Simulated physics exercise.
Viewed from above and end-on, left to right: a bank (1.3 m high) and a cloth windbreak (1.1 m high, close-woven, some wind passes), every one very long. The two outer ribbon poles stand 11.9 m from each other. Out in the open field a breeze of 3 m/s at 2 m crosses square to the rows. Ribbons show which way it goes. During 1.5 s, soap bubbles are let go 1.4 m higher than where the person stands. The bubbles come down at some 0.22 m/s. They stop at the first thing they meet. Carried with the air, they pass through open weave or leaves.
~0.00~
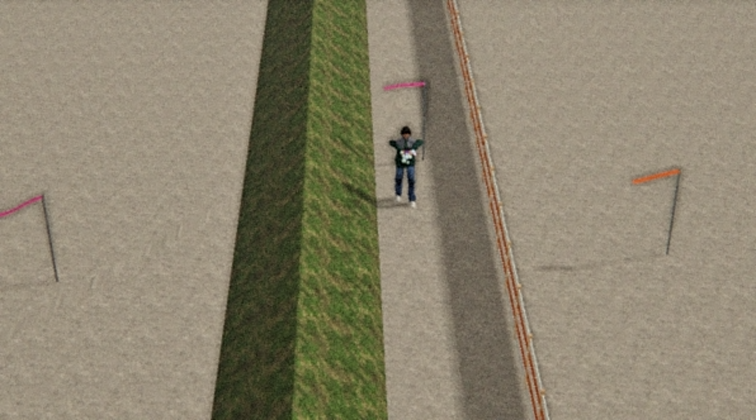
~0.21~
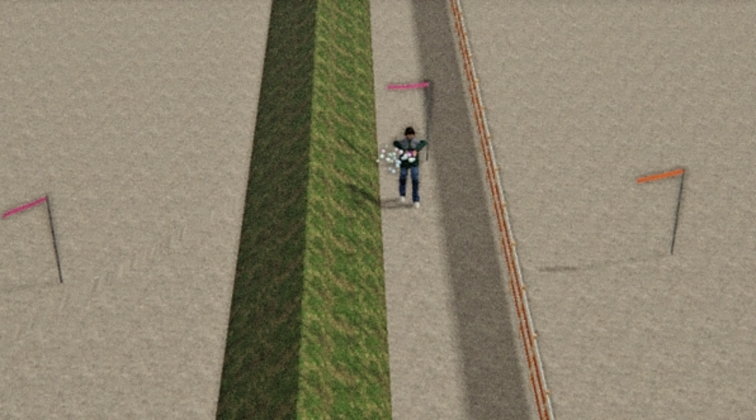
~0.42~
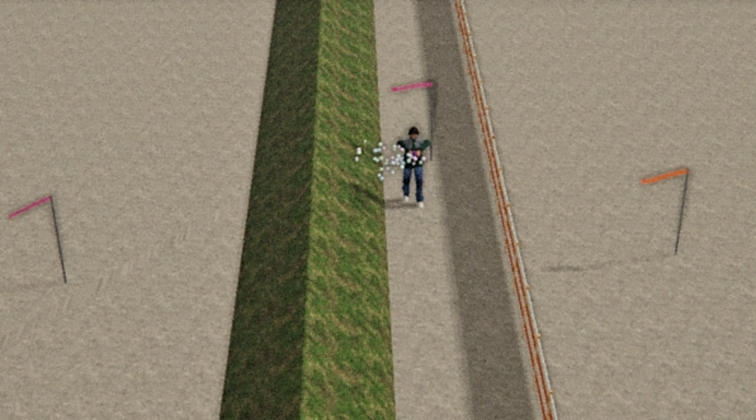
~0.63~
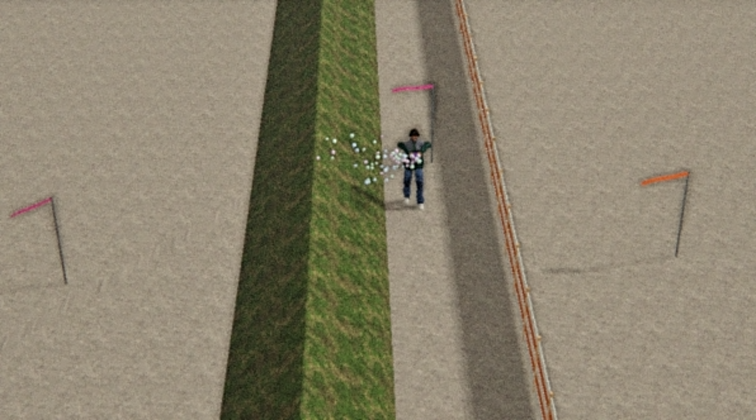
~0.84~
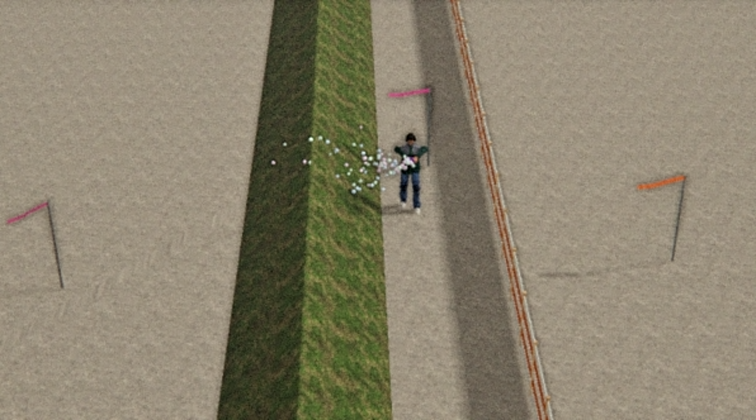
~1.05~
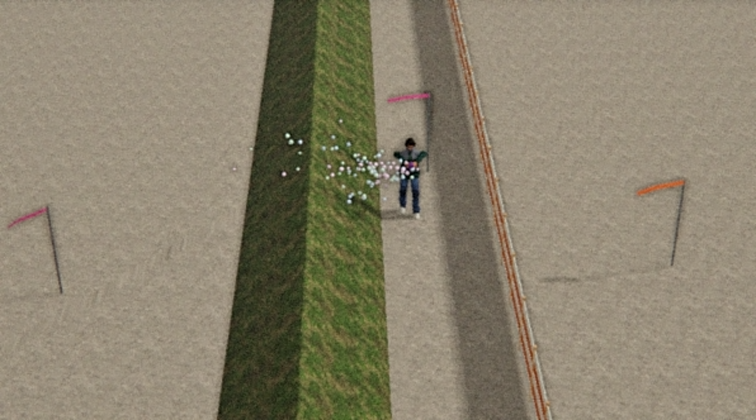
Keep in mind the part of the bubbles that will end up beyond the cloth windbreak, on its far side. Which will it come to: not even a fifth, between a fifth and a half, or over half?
It will be under a fifth.
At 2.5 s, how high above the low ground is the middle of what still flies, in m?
I'd put it near 1.6 metres.
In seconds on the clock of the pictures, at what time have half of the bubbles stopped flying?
Around 8.0 seconds.
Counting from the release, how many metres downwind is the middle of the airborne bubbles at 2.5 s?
3.0 m.
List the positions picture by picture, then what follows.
The bubbles in the air span x = 400 to 410 around y = 155, in the first picture.
The right ribbon ends at (637, 181), leaning 75 degrees to the left and the bubbles in the air span x = 385 to 410 around y = 160, in the second picture.
The inner ribbon ends at (392, 89), leaning 85 degrees to the left, the bubbles in the air span x = 365 to 415 around y = 155 and the top of the cloth windbreak crosses (500, 169), in the third picture.
The left ribbon ends at (11, 217), leaning 65 degrees to the left and the bubbles in the air span x = 335 to 415 around y = 160, in the fourth picture.
The right ribbon ends at (638, 187), leaning 75 degrees to the left and the bubbles in the air span x = 305 to 410 around y = 165, in the fifth picture.
The inner ribbon ends at (388, 101), leaning 80 degrees to the left, the bubbles in the air span x = 285 to 410 around y = 170 and the top of the cloth windbreak crosses (497, 180), in the sixth picture.
After 2.5 s, 0 % is beyond the cloth windbreak; 11 % has touched down or left; the middle of what still flies is 1.7 m above the low ground, near (266, 159).
After 4.0 s, 0 % is beyond the cloth windbreak; 22 % has touched down or left; the middle of what still flies is 1.6 m above the low ground, near (106, 163).
After 8.0 s, 0 % is beyond the cloth windbreak; 48 % has touched down or left.
After 20.0 s, 0 % is beyond the cloth windbreak; 98 % has touched down or left.
After 45.0 s, 0 % is beyond the cloth windbreak; 100 % has touched down or left.
